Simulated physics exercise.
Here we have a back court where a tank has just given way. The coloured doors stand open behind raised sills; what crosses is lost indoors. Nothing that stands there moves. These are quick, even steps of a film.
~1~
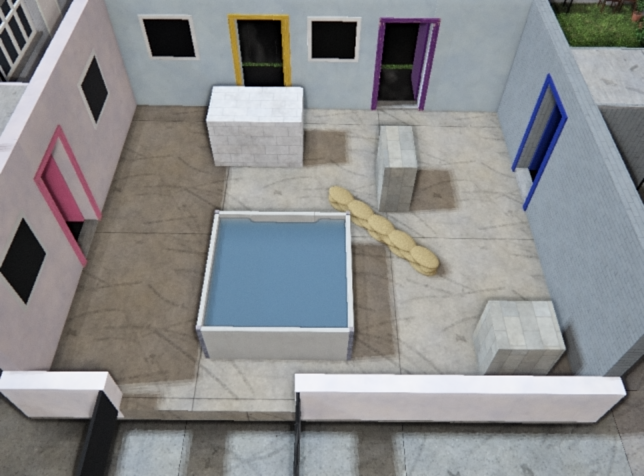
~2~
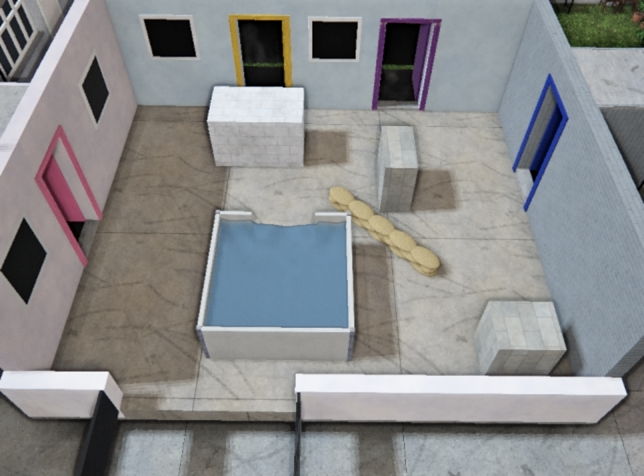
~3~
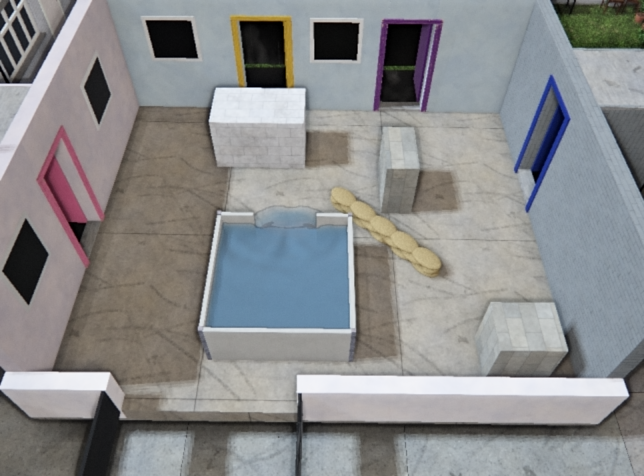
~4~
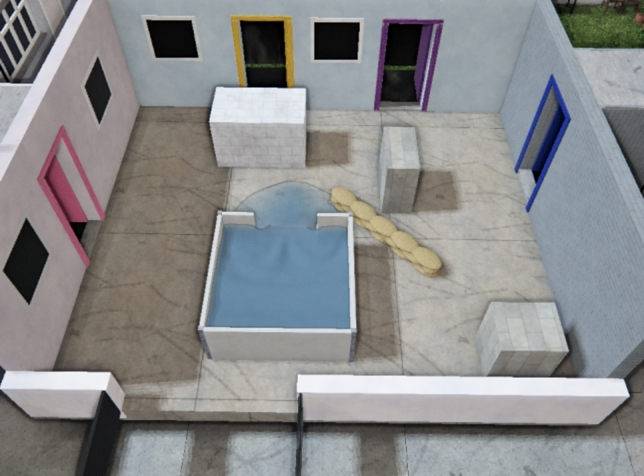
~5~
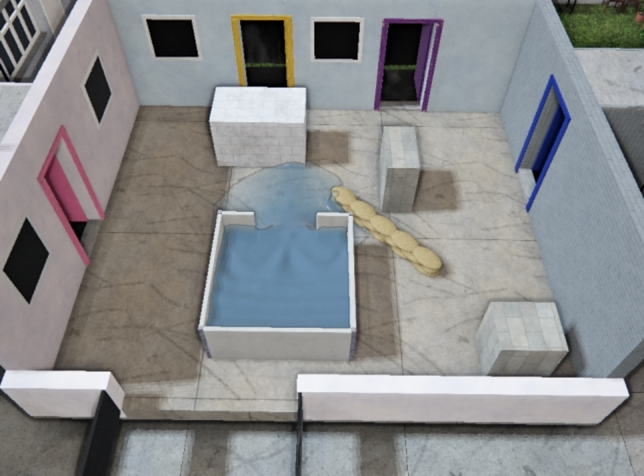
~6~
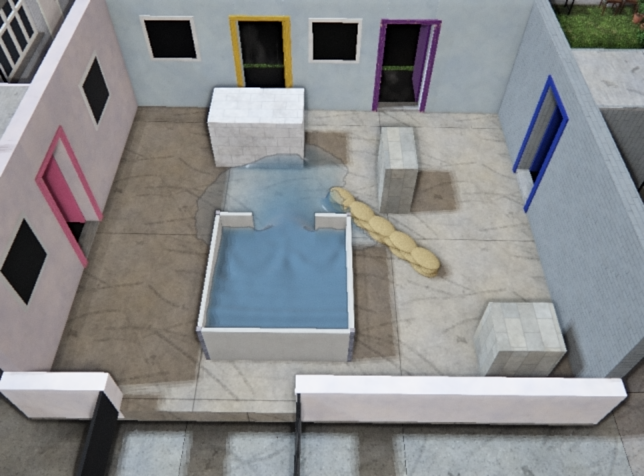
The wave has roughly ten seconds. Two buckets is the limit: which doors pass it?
In the end: The yellow door lets in a lot; the blue door admits no more than that; the pink door lets in a lot; the purple door lets in a lot.
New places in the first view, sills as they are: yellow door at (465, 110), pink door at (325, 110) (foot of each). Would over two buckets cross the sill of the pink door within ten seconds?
The pink one floods.
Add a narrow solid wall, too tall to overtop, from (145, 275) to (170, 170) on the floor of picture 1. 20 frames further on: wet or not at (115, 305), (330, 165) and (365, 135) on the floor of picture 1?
In that order: Not flooded, under water, flooded.
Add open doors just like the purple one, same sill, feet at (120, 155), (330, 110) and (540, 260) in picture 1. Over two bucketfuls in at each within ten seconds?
As listed: Goes over, goes over, lets less in.
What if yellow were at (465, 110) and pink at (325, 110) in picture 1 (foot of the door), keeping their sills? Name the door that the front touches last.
That is the blue-painted one.
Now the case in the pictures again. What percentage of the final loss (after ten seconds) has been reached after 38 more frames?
I make it 50 per cent.
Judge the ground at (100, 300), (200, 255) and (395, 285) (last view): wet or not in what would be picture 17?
One after the other: No water, clear, wet.
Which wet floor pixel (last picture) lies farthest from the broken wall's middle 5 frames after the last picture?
Close to (374, 115).
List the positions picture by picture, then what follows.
Still water in the tank at (279, 270), in the first frame.
The front is at a hidden place, out from the gap on the tank's far side, in the second frame.
The front is at (317, 213), out from the gap on the tank's far side, in the third frame.
The front is at (286, 184), out from the gap on the tank's far side, in the fourth frame.
The front is at (309, 164), out from the gap on the tank's far side, in the fifth frame.
Water pours out on the tank's far side and has run to (314, 148), in the sixth frame.
A moment on, water covers 20 % of the floor; the yellow door not reached, the blue door not reached, the pink door not reached, the purple door not reached.
Next, water covers 35 % of the floor; the yellow door wet at the sill, nothing in, the blue door not reached, the pink door not reached, the purple door over two buckets in.
Then, water covers 60 % of the floor; the yellow door wet at the sill, nothing in, the blue door wet at the sill, nothing in, the pink door under two buckets in, the purple door over two buckets in.
Later, water covers 85 % of the floor; the yellow door under two buckets in, the blue door wet at the sill, nothing in, the pink door over two buckets in, the purple door far over two buckets in.
In the end, water covers 95 % of the floor; the yellow door over two buckets in, the blue door wet at the sill, nothing in, the pink door over two buckets in, the purple door far over two buckets in.
